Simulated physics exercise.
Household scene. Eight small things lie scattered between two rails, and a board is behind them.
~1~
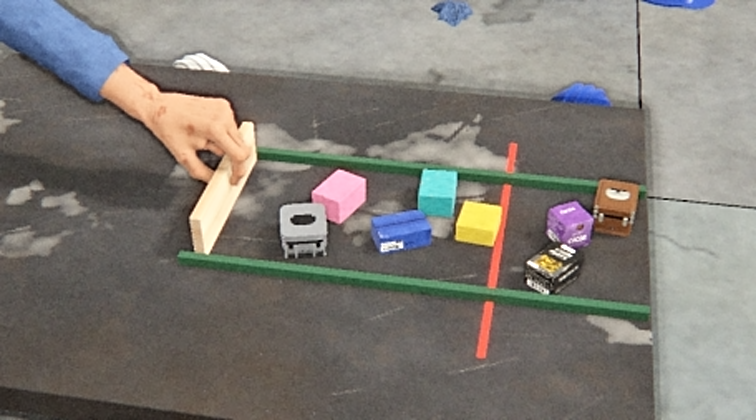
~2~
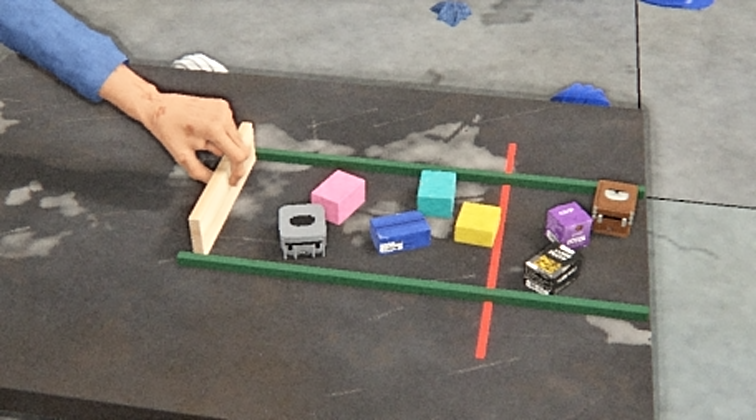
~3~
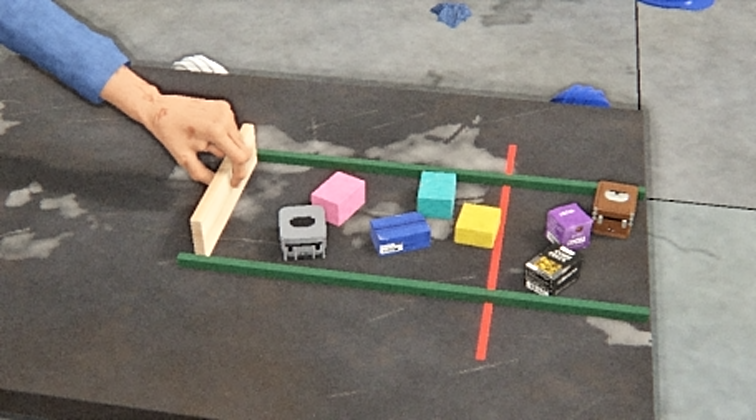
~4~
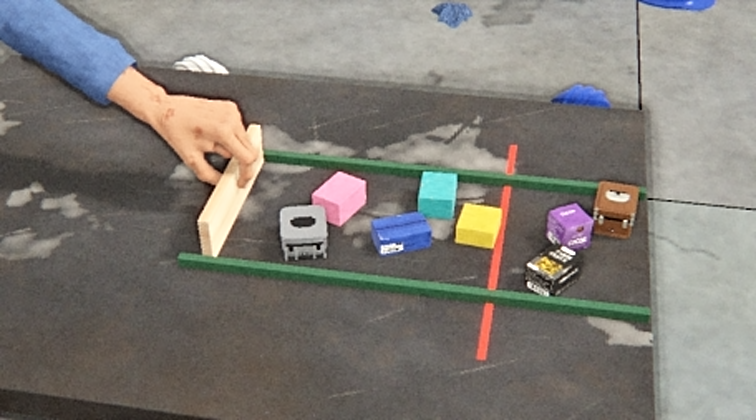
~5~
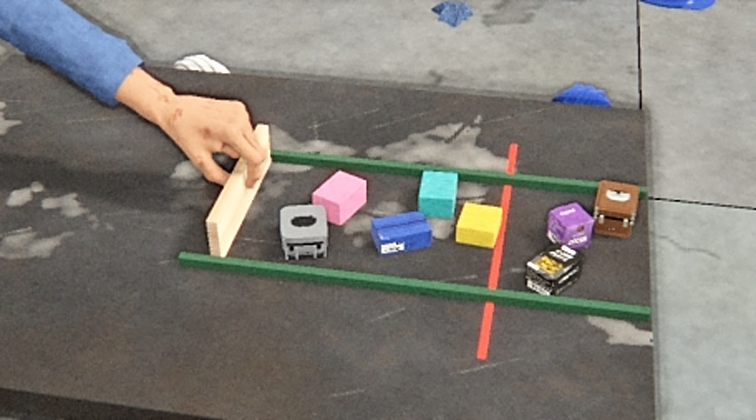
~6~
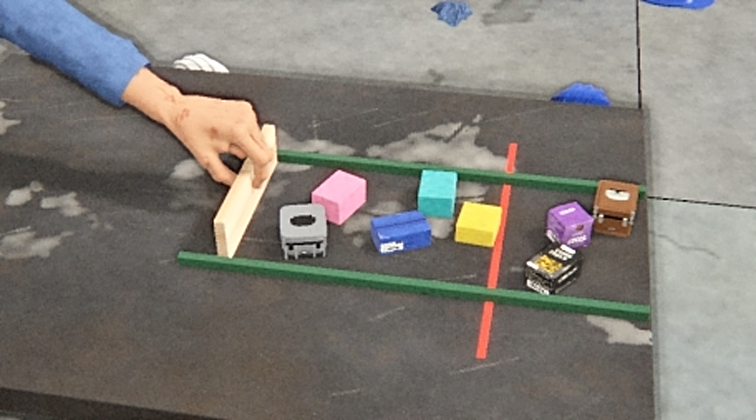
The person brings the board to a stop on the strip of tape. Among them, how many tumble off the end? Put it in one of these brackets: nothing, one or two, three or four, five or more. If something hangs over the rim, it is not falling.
I expect that none will fail to stay on the table.
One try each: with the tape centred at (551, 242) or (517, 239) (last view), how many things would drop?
It comes to 2, then 0.
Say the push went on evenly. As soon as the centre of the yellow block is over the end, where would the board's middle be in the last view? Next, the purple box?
With the yellow block it sits around (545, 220), with the purple box around (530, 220).
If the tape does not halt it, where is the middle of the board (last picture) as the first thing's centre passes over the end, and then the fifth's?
First: Around (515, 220). Next: Around (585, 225).
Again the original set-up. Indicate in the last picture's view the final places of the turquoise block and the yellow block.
Turquoise block: About (554, 205); yellow block: About (599, 222).
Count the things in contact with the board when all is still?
The number is 2.
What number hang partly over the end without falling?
I'd put it at 1.
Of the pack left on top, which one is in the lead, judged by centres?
The one is the brown case.
Soon after, none off yet; brown case at rest near (615, 209); purple box at rest near (569, 227); black box at rest near (554, 270).
Then, none off yet; brown case moved a little near (631, 210); purple box moved about its own width near (600, 234); black box at rest near (554, 270).
At rest, the number that fall off is zero.
